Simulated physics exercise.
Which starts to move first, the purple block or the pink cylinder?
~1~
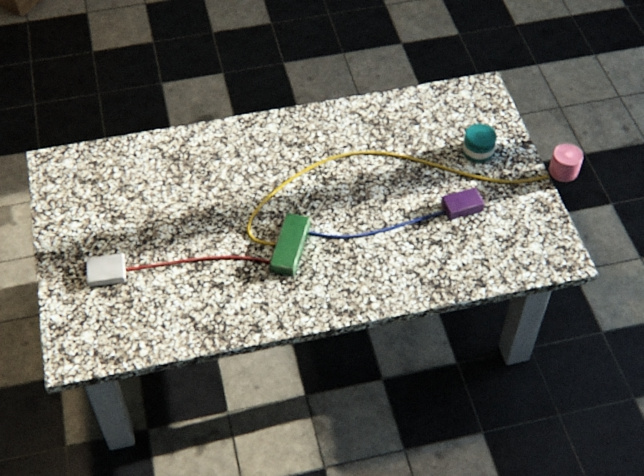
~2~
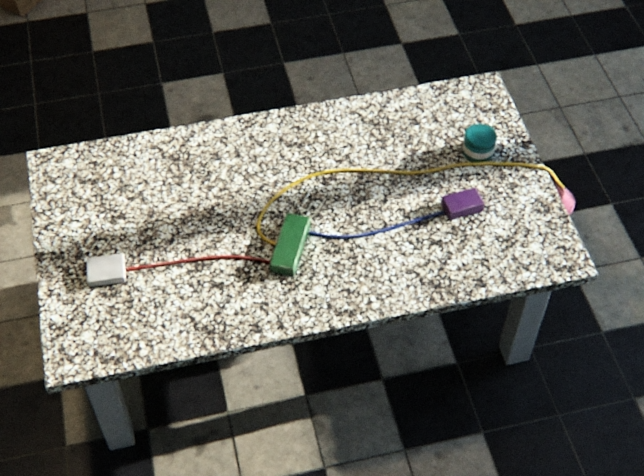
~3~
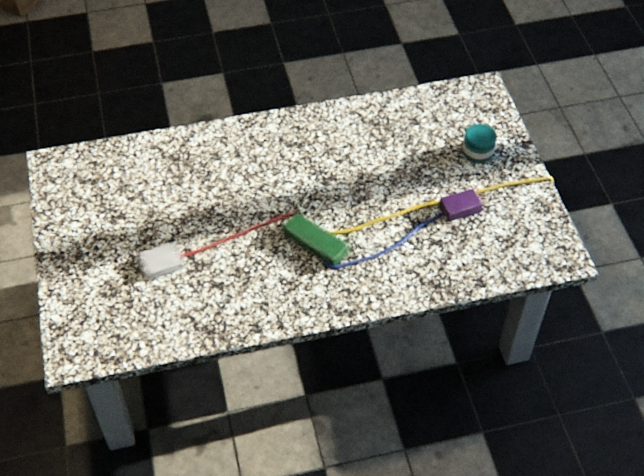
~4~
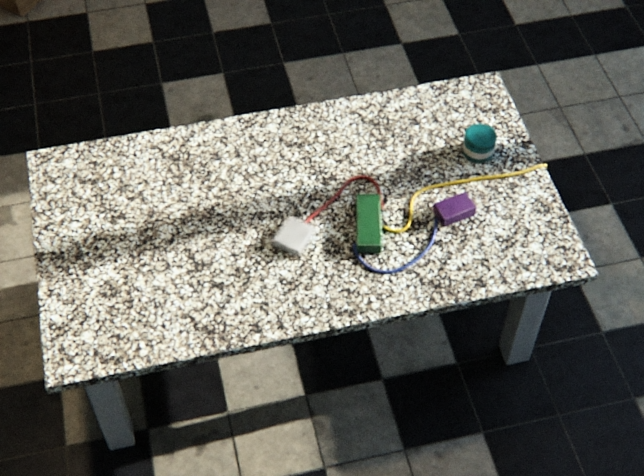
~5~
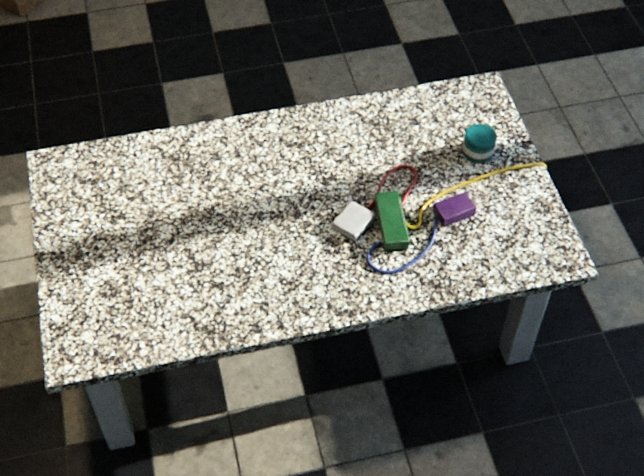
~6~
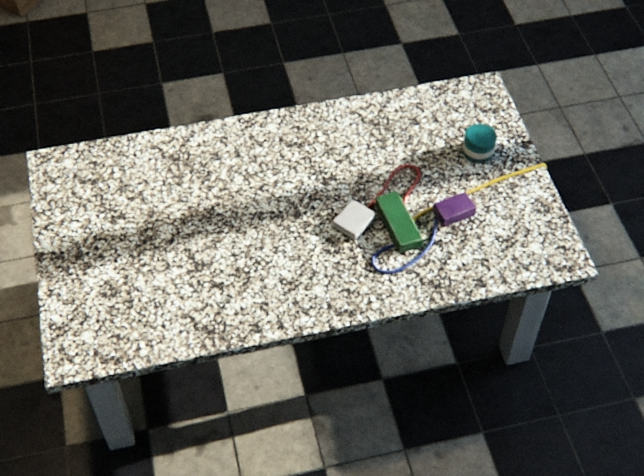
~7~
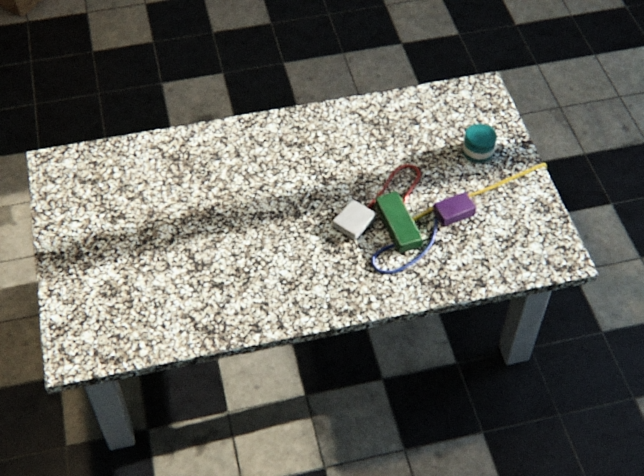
The pink cylinder moves first, dropping at the table's right edge. The purple block only shifts slightly later on.
